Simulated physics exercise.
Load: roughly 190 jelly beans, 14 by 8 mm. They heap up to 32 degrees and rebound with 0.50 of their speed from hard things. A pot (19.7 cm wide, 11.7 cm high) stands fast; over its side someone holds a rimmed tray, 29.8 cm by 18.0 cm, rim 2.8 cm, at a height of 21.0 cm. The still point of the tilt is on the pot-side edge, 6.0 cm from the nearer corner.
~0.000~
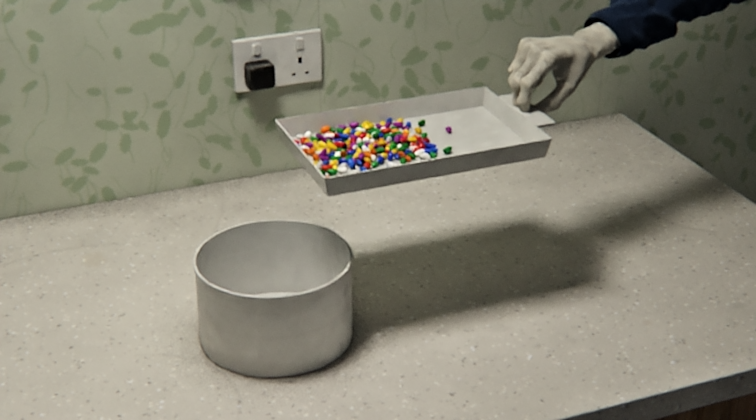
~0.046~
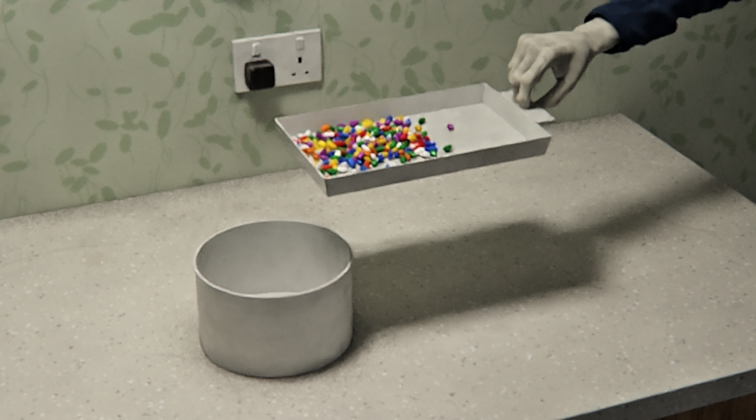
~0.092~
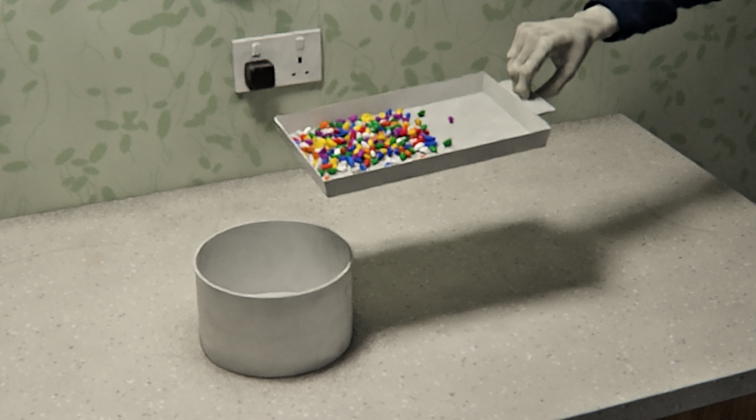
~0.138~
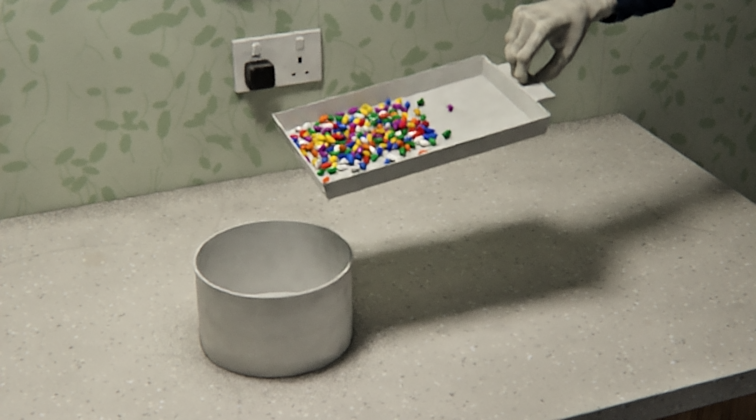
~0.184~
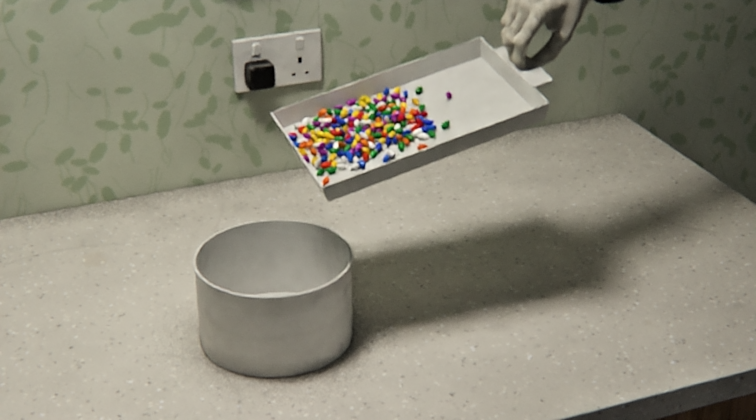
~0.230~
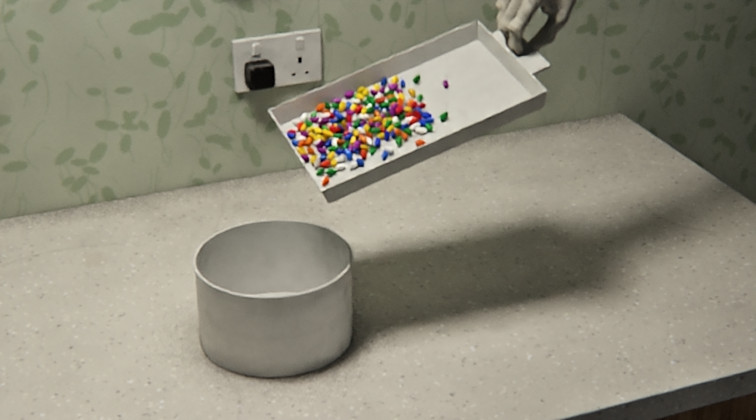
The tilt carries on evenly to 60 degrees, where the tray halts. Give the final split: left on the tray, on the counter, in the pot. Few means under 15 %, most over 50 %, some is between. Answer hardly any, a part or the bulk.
Tray the bulk, counter hardly any, pot a part.
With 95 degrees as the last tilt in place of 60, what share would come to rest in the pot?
Then about 95 per cent.
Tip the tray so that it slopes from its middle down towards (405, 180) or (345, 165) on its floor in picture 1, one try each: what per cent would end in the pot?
About 5 and 10 per cent.
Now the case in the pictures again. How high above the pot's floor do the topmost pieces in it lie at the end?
Roughly 1.0 cm.
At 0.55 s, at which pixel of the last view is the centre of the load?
At about (331, 144).
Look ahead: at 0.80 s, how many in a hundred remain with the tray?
Some 85 per cent of the load.
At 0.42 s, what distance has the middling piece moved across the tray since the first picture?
Some 2 cm.
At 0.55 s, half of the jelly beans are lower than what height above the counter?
Some 26 cm.
After 0.42 s, tilt 40 degrees; the tray holds 100 %, the pot 0 %.
After 0.55 s, tilt 55 degrees; the tray holds 100 %, the pot 0 %.
After 0.80 s, tilt 60 degrees; the tray holds 85 %, the pot 10 %.
In the end, at 1.8 s, tray 75 %, counter 0 %, pot 25 %.
